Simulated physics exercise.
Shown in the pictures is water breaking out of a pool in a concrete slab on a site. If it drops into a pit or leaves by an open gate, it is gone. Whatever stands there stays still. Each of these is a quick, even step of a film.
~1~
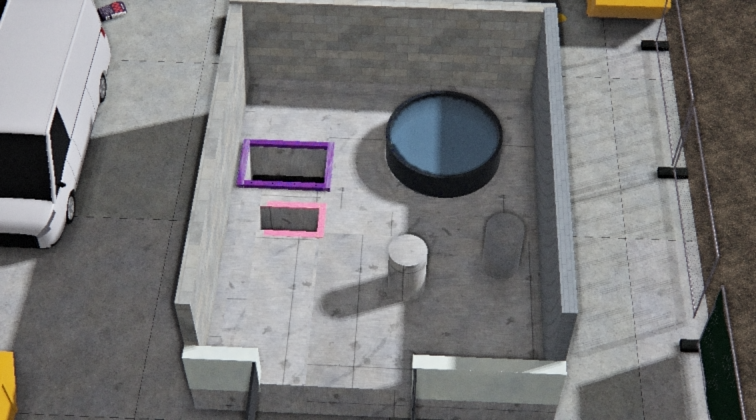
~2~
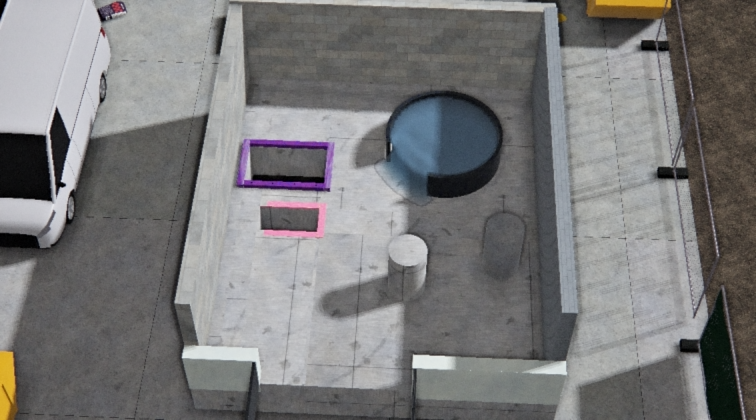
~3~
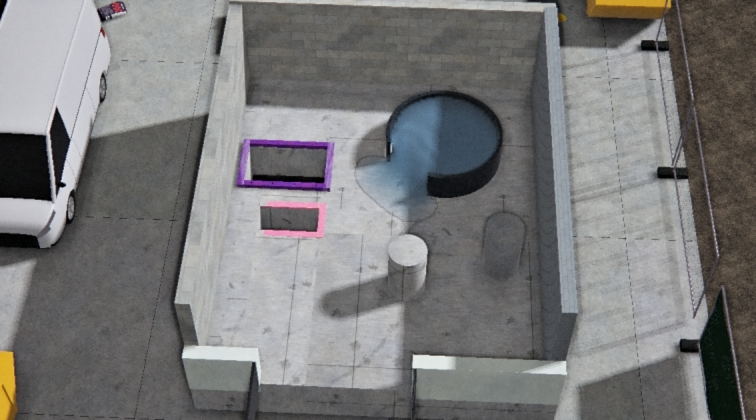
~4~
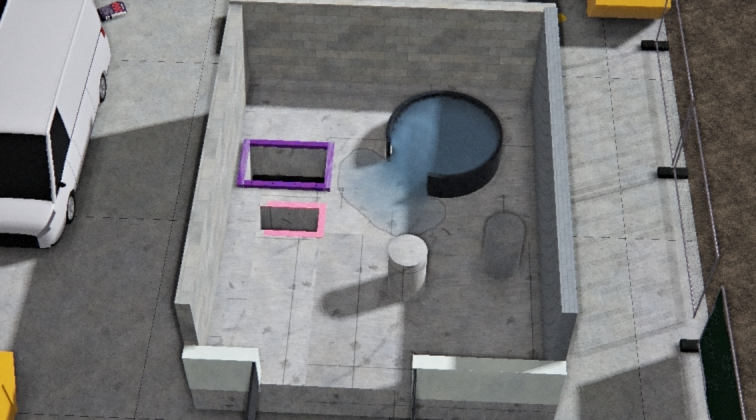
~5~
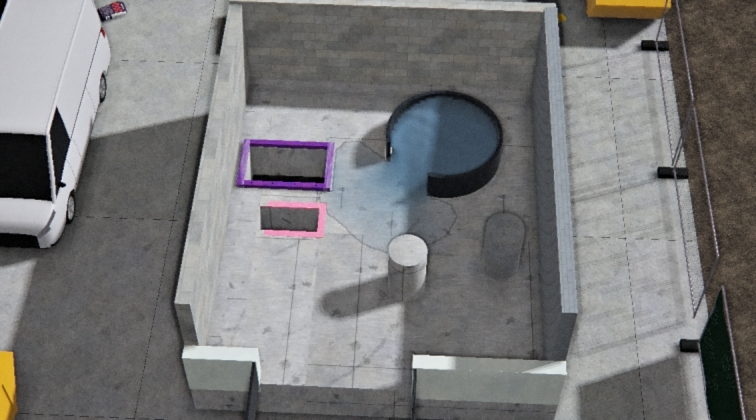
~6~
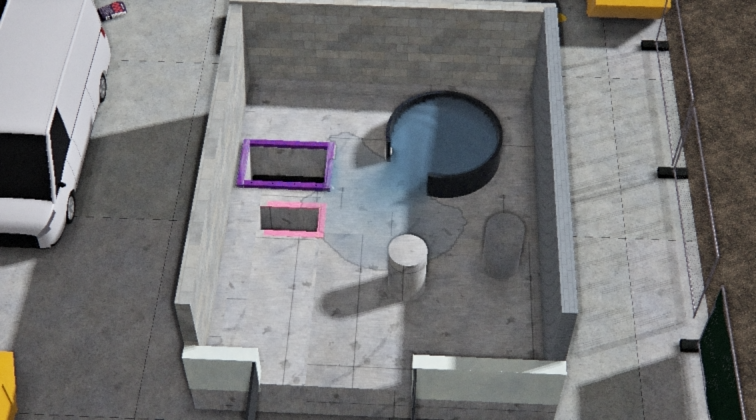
Water pouring from a gap in a round dark pool, spreading left and toward the viewer across a walled concrete slab.
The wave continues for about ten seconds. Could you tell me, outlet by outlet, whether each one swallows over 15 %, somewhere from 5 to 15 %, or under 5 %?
My prediction: The gate gets in excess of fifteen per cent; the purple pit gets shy of five per cent; the pink pit gets in excess of fifteen per cent.
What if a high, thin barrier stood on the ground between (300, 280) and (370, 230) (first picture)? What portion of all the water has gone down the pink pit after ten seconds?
Pink: About 35 %.
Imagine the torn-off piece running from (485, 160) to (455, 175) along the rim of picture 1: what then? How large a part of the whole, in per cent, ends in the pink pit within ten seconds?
The pink pit gets 2 per cent.
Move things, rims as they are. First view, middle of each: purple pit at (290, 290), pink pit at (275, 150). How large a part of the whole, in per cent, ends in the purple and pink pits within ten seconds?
Of everything, purple catches 6 per cent while pink catches 20 per cent.
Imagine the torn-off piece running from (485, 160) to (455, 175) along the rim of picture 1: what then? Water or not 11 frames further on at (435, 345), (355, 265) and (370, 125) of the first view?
The first would be drenched, the second still unwetted and the third still unwetted.
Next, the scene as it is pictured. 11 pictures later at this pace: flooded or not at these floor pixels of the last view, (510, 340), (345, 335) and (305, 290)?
Spared, soaked, soaked.
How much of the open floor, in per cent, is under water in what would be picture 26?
That's roughly 45 per cent.
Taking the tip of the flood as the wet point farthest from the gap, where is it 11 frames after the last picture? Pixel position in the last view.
Close to (219, 350).
A moment on, water covers 25 % of the floor; the gate 0 %, the purple pit 0 %, the pink pit 3 %.
Next, water covers 40 % of the floor; the gate 0 %, the purple pit 1 %, the pink pit 9 %.
Then, water covers 45 % of the floor; the gate 6 %, the purple pit 2 %, the pink pit 14 %.
Later, water covers 55 % of the floor; the gate 14 %, the purple pit 2 %, the pink pit 19 %.
In the end, water covers 70 % of the floor; the gate 24 %, the purple pit 2 %, the pink pit 25 %.
